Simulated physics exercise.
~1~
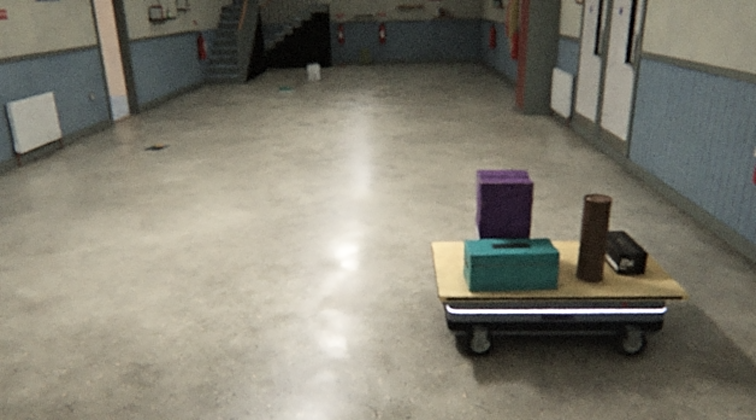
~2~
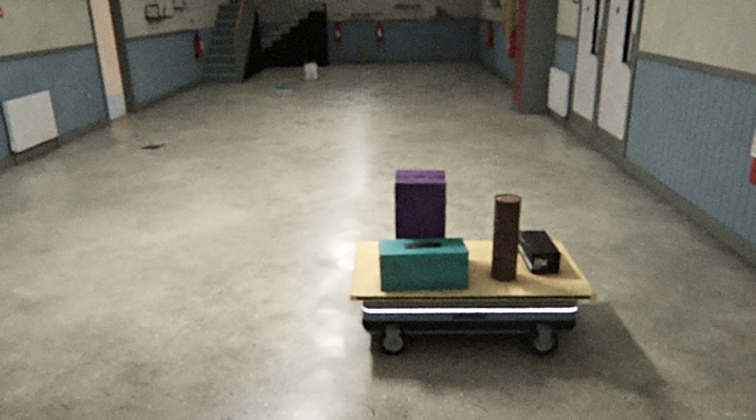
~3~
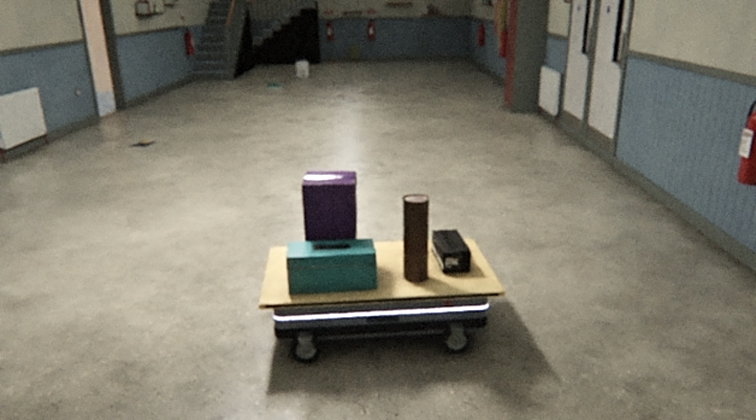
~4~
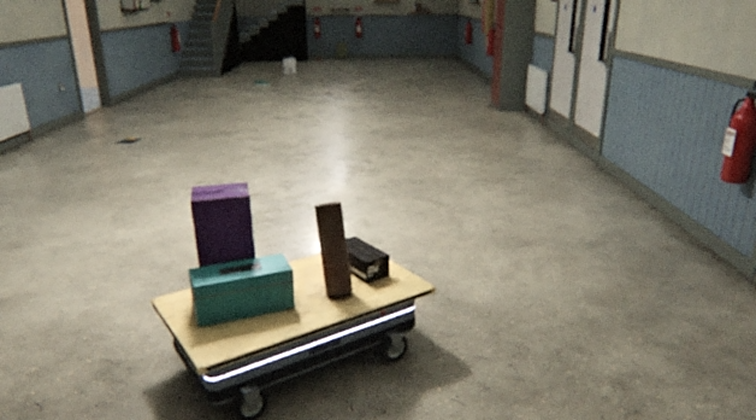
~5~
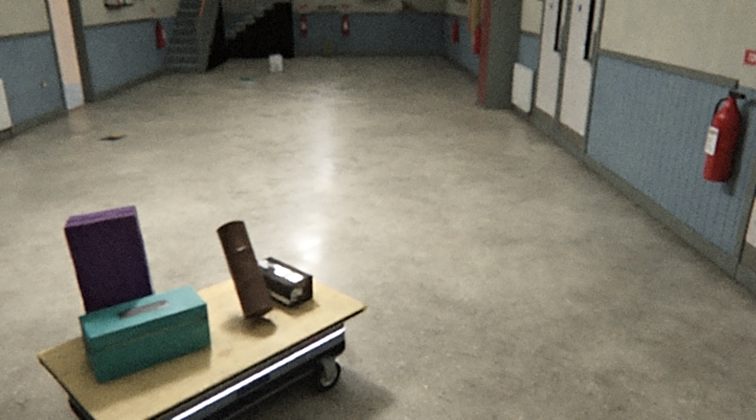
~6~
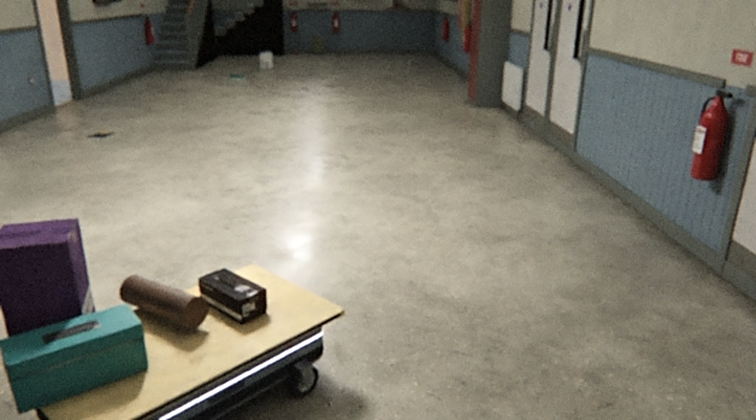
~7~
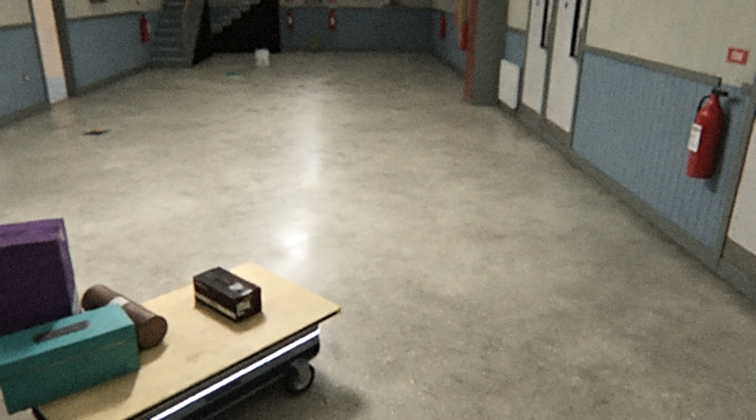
In a long hall with a shiny concrete floor and blue-panelled walls, seen from slightly above, a flat cart with a pale wooden deck carries a tall purple box, a turquoise toolbox, an upright brown cylinder and a small black parcel at the right. The cart moves left across the view while the camera pans slightly right, showing a red extinguisher on the wall. As the cart swings round toward the viewer, the cylinder leans, then topples onto its side. It rolls left toward the purple box and toolbox. The cart stops at lower left, everything still aboard.
